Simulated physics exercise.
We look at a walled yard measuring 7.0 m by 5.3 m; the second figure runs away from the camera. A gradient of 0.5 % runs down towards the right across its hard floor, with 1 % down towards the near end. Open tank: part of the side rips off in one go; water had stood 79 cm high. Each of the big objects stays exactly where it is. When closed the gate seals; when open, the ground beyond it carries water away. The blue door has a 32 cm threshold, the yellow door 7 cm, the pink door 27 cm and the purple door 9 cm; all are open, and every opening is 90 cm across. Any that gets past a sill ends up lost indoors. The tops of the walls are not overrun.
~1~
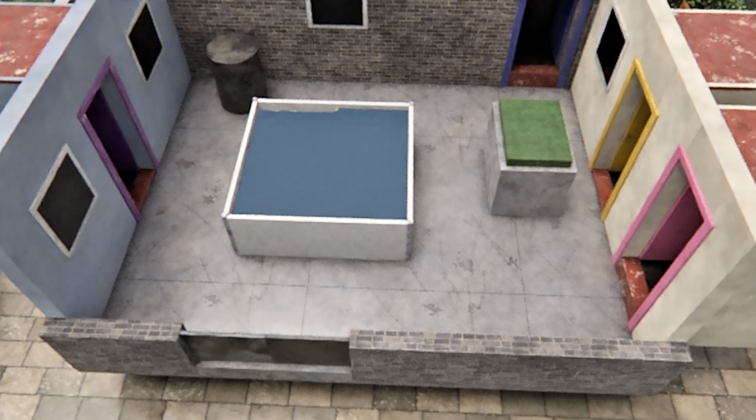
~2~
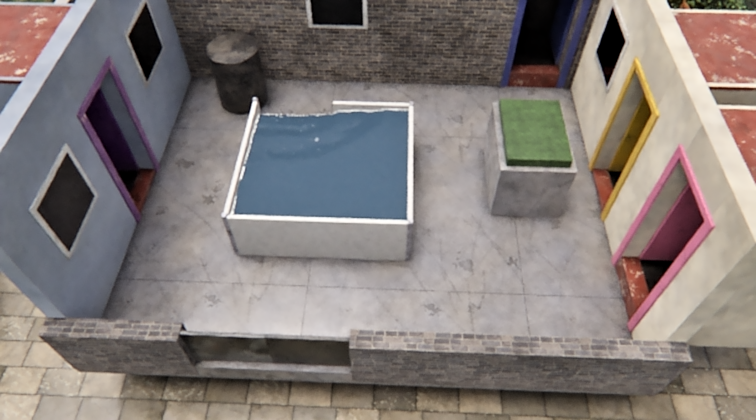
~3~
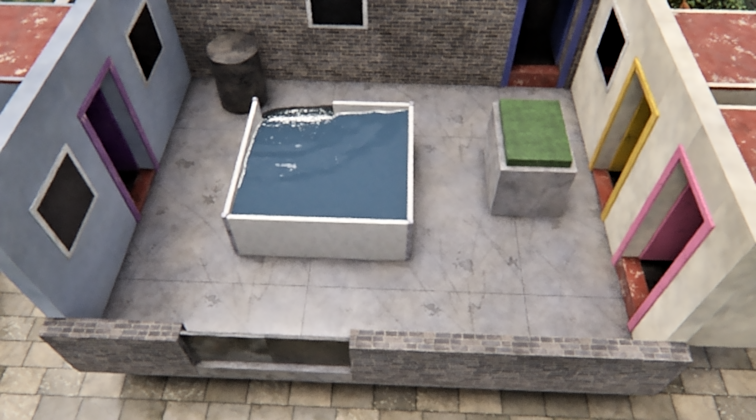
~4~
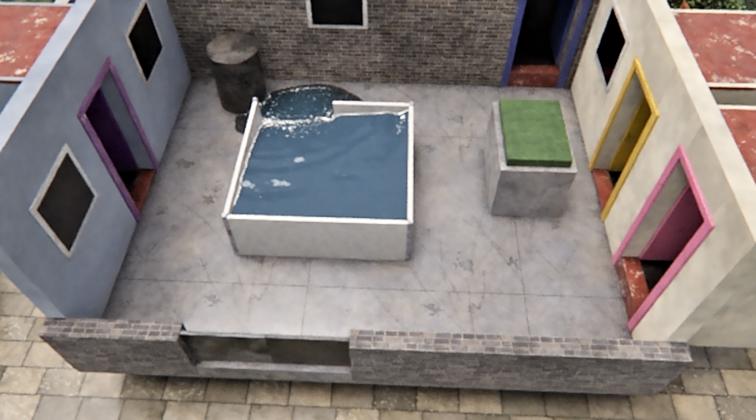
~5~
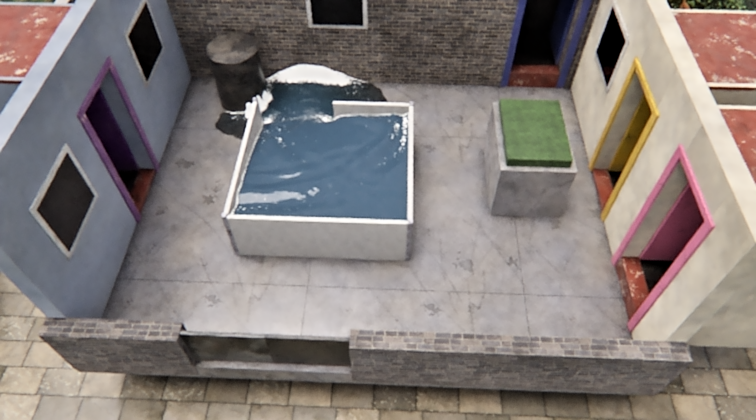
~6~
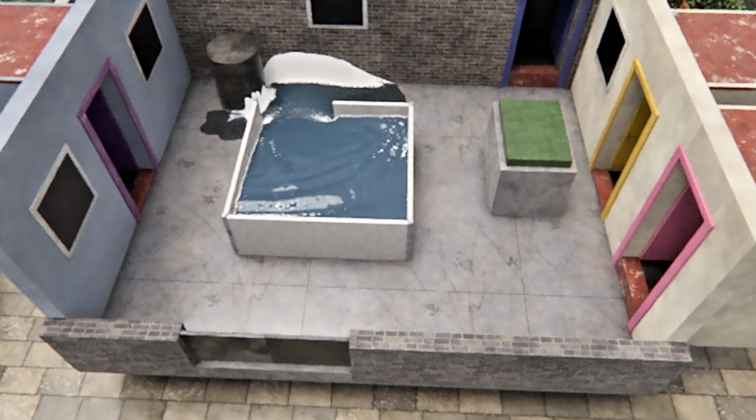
We see a walled yard with coloured doorways and an open tank of still water; part of the tank's far side gives way, and water pours through the gap, spreads across the floor behind and splashes white against the brick wall.
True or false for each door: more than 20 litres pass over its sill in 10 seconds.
Per door: The blue door: False; the yellow door: True; the pink door: False; the purple door: False.
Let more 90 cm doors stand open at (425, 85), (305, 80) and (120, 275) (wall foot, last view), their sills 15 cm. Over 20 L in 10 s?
First doorway falls short, second gets there, third falls short.
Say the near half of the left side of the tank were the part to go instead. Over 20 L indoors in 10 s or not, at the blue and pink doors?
Here's how it goes: Blue falls short, pink falls short.
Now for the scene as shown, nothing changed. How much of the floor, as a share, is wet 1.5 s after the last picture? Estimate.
Around 40 per cent.
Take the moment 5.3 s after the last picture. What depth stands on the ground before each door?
Blue 23 cm, yellow 10 cm, pink 7 cm, purple 8 cm.
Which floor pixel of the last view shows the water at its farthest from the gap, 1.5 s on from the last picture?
Point: Roughly (571, 92) in the last view.
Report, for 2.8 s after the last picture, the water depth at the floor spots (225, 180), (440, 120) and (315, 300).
Roughly 1, 9 and 0 cm, in turn.
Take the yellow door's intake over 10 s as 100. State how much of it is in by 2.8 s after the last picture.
Some 0 per cent by then.
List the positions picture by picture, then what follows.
The first frame shows the open tank at (326, 160) is whole and still, 79 cm deep.
In the second frame, the front is at a hidden place, 0.7 m from the gap on the open tank's far side; 0.3 m2 of floor is under water; 79 cm left at the back of the open tank.
In the third frame, the front is at a hidden place, 0.9 m from the gap on the open tank's far side; 1.1 m2 of floor is under water; 79 cm left at the back of the open tank.
In the fourth frame, water pours out on the open tank's far side and has run 1.4 m, to (326, 87); typically 10 cm deep outside, 79 cm at the open tank's back.
In the fifth frame, water pours out on the open tank's far side and has run 1.8 m, to (365, 84); typically 10 cm deep outside, 79 cm at the open tank's back.
In the sixth frame, water pours out on the open tank's far side and has run 2.1 m, to (391, 85); typically 11 cm deep outside, 73 cm at the open tank's back.
Then, 0.7 s after the last picture water covers 20 % of the floor and is deepest (68 cm) near (278, 83); blue door not reached, yellow door not reached, pink door not reached, purple door not reached.
Then, 1.5 s after the last picture water covers 40 % of the floor and is deepest (54 cm) near (288, 84); blue door 5 cm at the sill, 0 L in, yellow door not reached, pink door not reached, purple door 6 cm at the sill, 0 L in.
Then, 2.8 s after the last picture water covers 70 % of the floor and is deepest (38 cm) near (584, 142); blue door 11 cm at the sill, 0 L in, yellow door 10 cm at the sill, 1 L in, pink door not reached, purple door 11 cm at the sill, 1 L in.
Then, 5.3 s after the last picture water covers 95 % of the floor and is deepest (24 cm) near (493, 97); blue door 23 cm at the sill, 0 L in, yellow door 10 cm at the sill, 33 L in, pink door 7 cm at the sill, 0 L in, purple door 8 cm at the sill, 10 L in.
Then, 9.3 s after the last picture water covers 100 % of the floor and is deepest (25 cm) near (639, 367); blue door 13 cm at the sill, 0 L in, yellow door 8 cm at the sill, 50 L in, pink door 21 cm at the sill, 0 L in, purple door 5 cm at the sill, 11 L in.
